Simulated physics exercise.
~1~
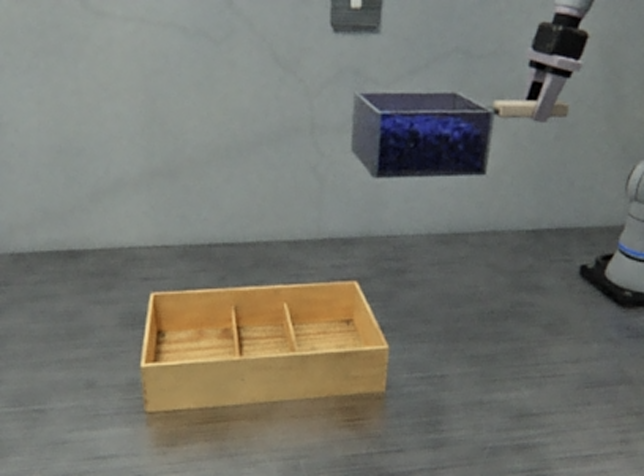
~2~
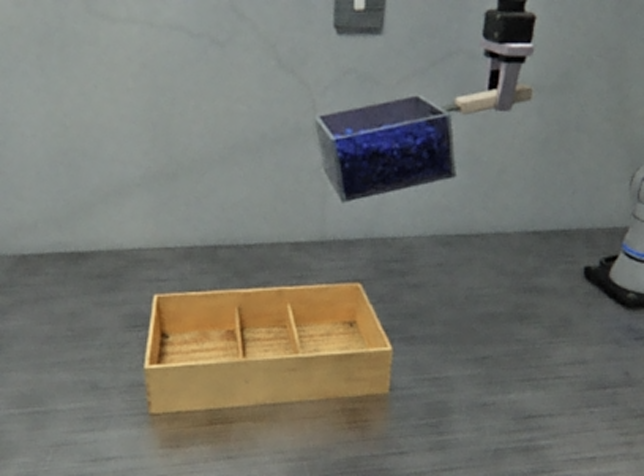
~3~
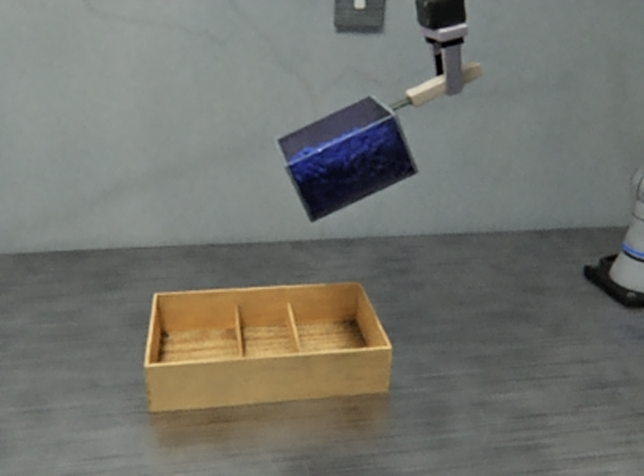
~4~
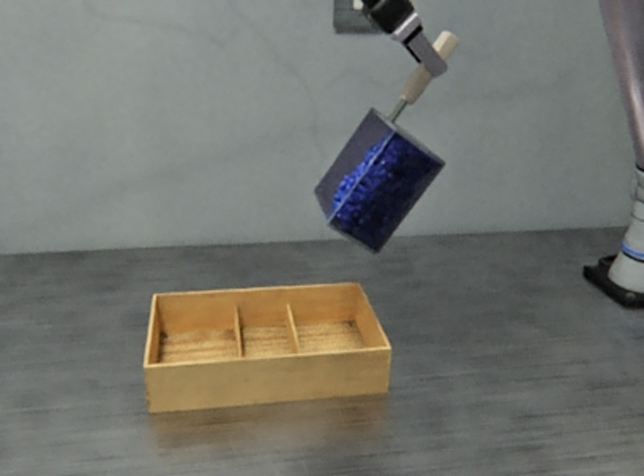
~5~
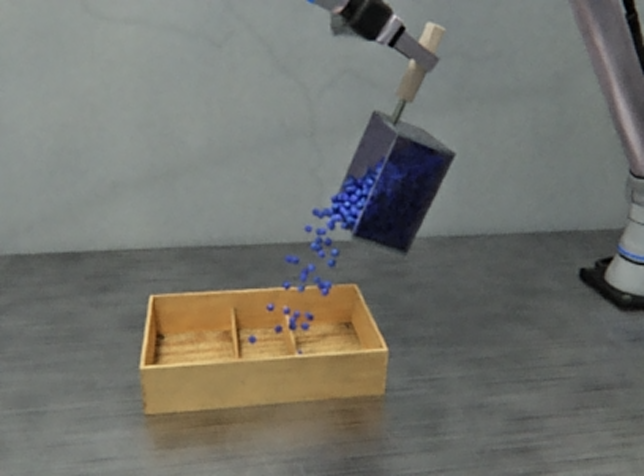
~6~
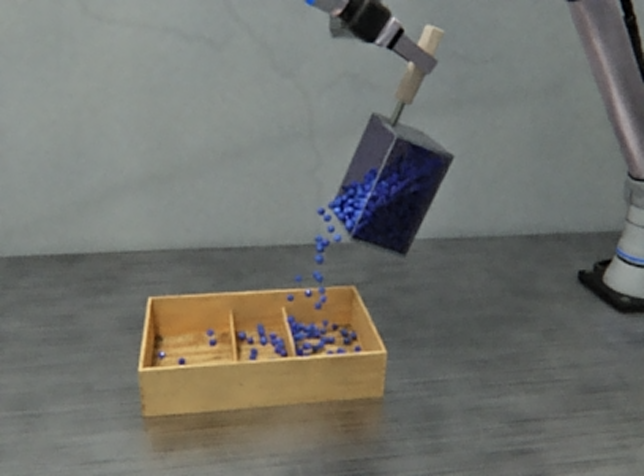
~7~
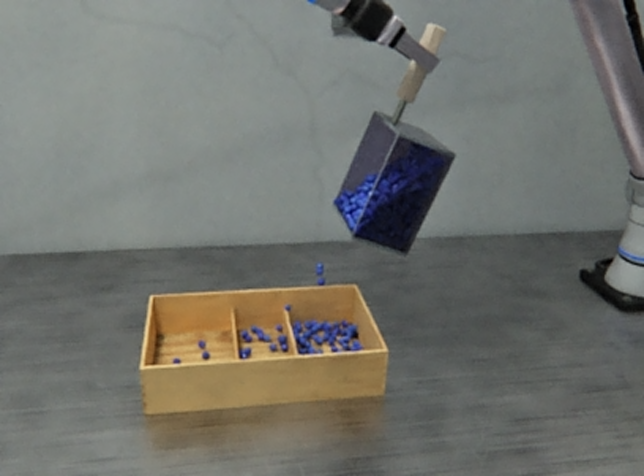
Blue beads spilling from a clear box tilted by a robot arm into a divided wooden crate, most staying in the box.
